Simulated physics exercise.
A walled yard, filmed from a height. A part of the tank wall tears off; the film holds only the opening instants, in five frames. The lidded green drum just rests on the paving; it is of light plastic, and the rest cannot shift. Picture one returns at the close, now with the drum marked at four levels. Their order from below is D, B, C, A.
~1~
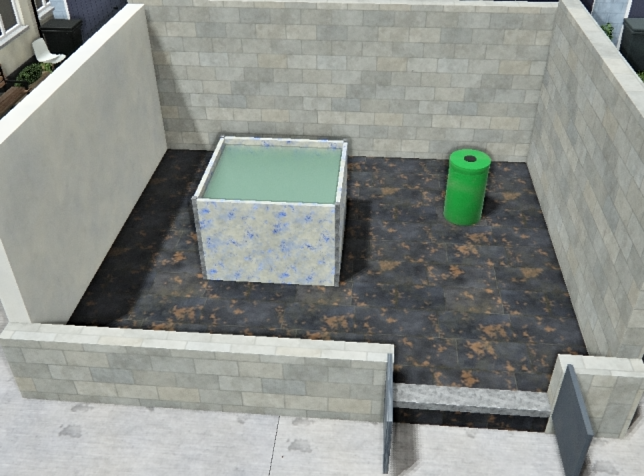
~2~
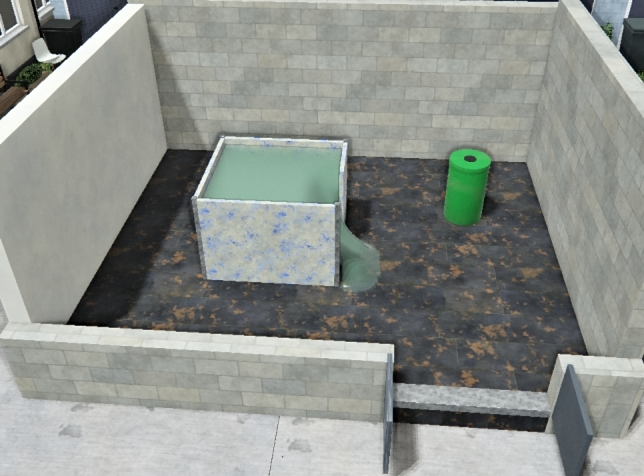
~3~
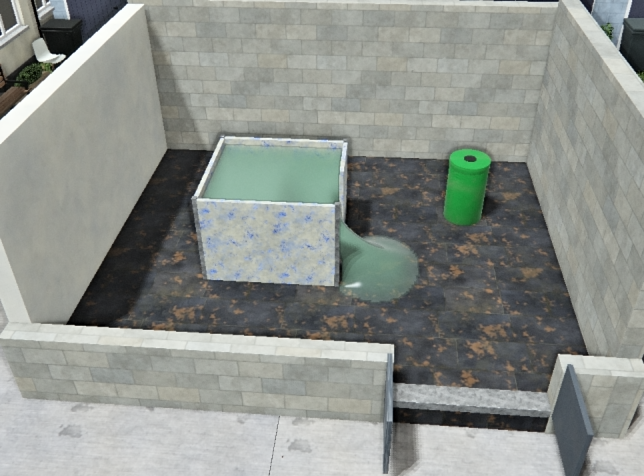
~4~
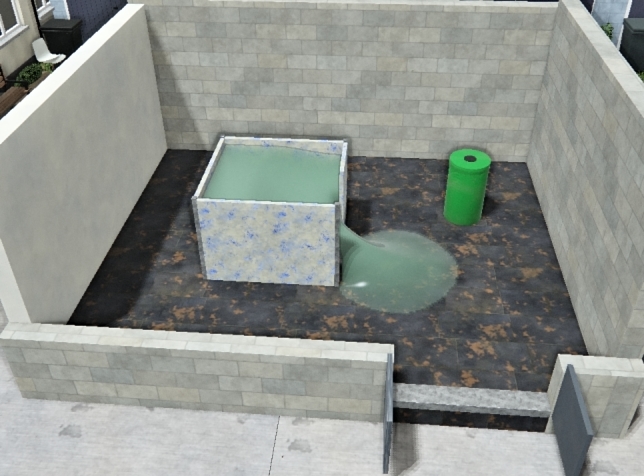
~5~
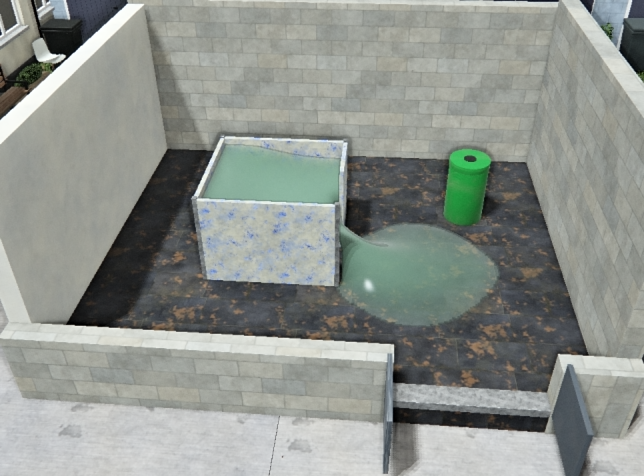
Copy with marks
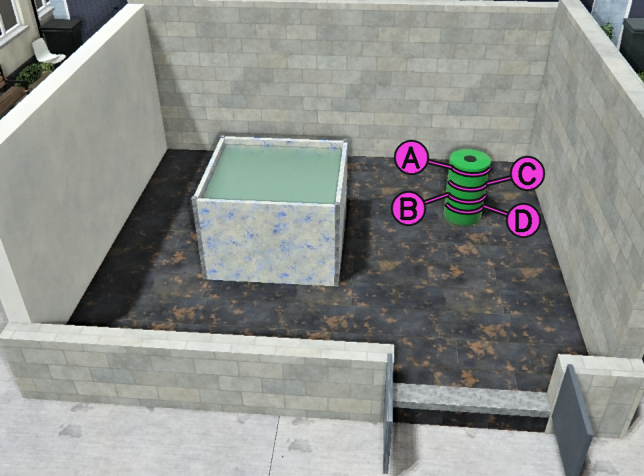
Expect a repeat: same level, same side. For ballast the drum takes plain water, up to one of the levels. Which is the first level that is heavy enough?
That is mark D.
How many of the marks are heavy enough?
All of them.
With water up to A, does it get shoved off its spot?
No.
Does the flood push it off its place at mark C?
No.
On the marked copy, A at (471, 174); B at (467, 202); C at (469, 189); D at (466, 212); from the bottom up D, B, C, A.
If A is chosen, it does not move.
If B is chosen, it does not move.
If C is chosen, it does not move.
If D is chosen, it does not move.
